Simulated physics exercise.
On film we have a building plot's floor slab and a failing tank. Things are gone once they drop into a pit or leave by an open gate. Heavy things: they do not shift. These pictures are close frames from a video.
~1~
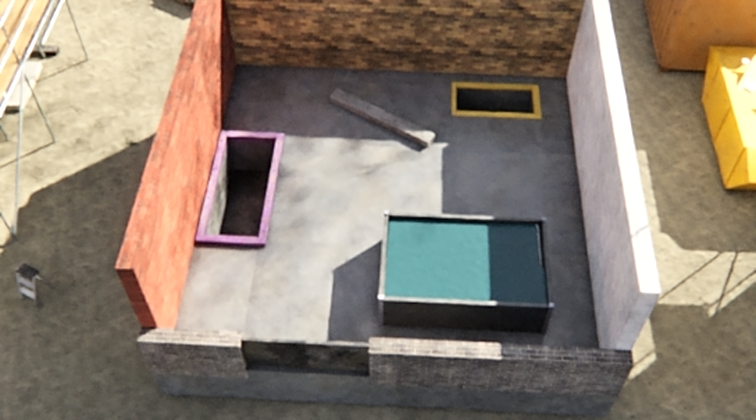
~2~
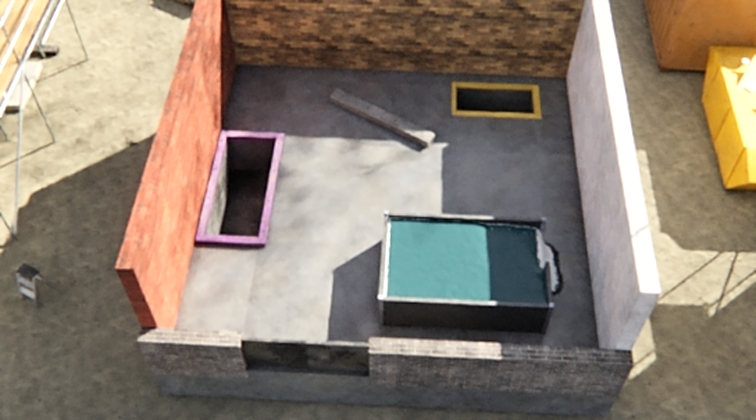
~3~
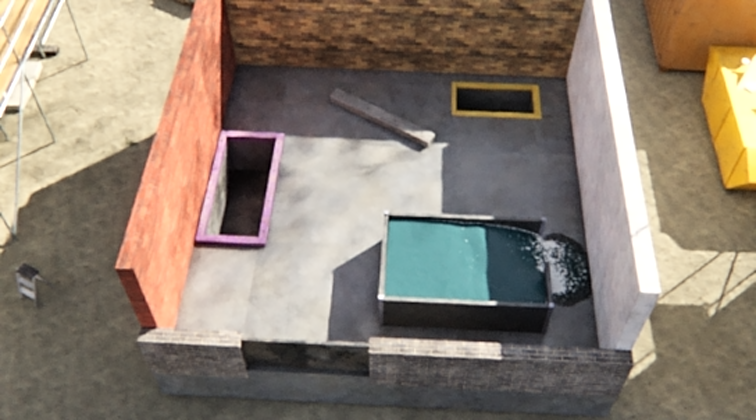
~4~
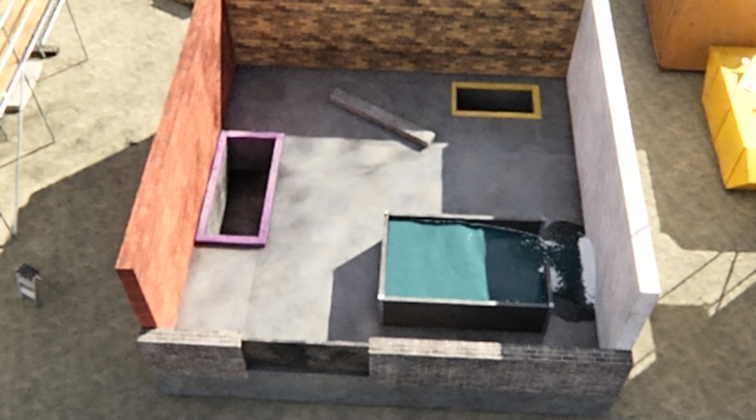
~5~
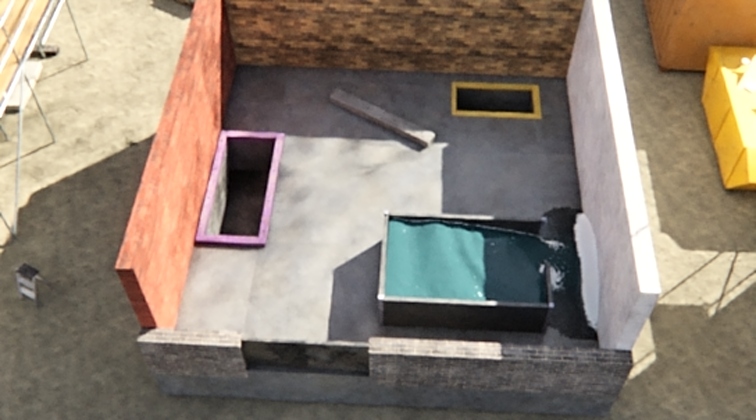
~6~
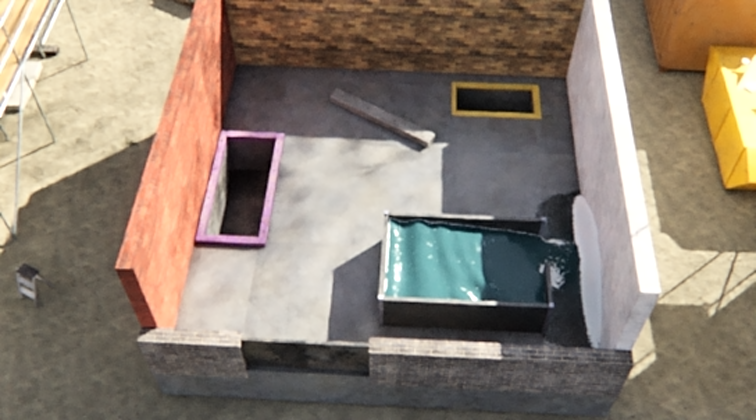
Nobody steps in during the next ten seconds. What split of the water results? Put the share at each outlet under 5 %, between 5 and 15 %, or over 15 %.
My prediction: The gate will take below five per cent; the purple pit will take below five per cent; the yellow pit will take beyond fifteen per cent.
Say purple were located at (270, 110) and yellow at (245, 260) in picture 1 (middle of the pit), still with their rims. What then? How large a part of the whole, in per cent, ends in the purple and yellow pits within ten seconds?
Of the total, the purple pit holds 2 per cent and the yellow pit 14 per cent.
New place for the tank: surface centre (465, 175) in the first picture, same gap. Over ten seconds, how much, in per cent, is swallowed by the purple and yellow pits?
Within ten seconds the purple pit collects 0 percent of the total and the yellow pit 35 percent.
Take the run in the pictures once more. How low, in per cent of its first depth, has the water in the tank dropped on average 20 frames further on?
Roughly 46 %.
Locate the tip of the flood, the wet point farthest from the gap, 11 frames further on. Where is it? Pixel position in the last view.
I'd say near (563, 83).
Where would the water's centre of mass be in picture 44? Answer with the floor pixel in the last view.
It is around (436, 261).
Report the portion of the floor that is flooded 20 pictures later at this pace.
Close to 45 %.
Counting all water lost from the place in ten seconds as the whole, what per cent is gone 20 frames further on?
Near 30 in a hundred.
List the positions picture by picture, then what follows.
The first frame shows the tank at (465, 261) is whole and still.
In the second frame, water pours out at (539, 258) and has run to (553, 291).
In the third frame, the front is at (590, 284), out from the gap at (539, 260).
In the fourth frame, water pours out at (538, 261) and has run to (584, 232).
In the fifth frame, the front is at (596, 334), out from the gap at (539, 261).
In the sixth frame, the front is at (580, 195), out from the gap at (539, 260).
A moment on, water covers 15 % of the floor; the gate 0 %, the purple pit 0 %, the yellow pit 0 %.
Next, water covers 30 % of the floor; the gate 0 %, the purple pit 0 %, the yellow pit 2 %.
Then, water covers 45 % of the floor; the gate 0 %, the purple pit 0 %, the yellow pit 10 %.
Later, water covers 60 % of the floor; the gate 0 %, the purple pit 0 %, the yellow pit 21 %.
In the end, water covers 85 % of the floor; the gate 0 %, the purple pit 1 %, the yellow pit 30 %.
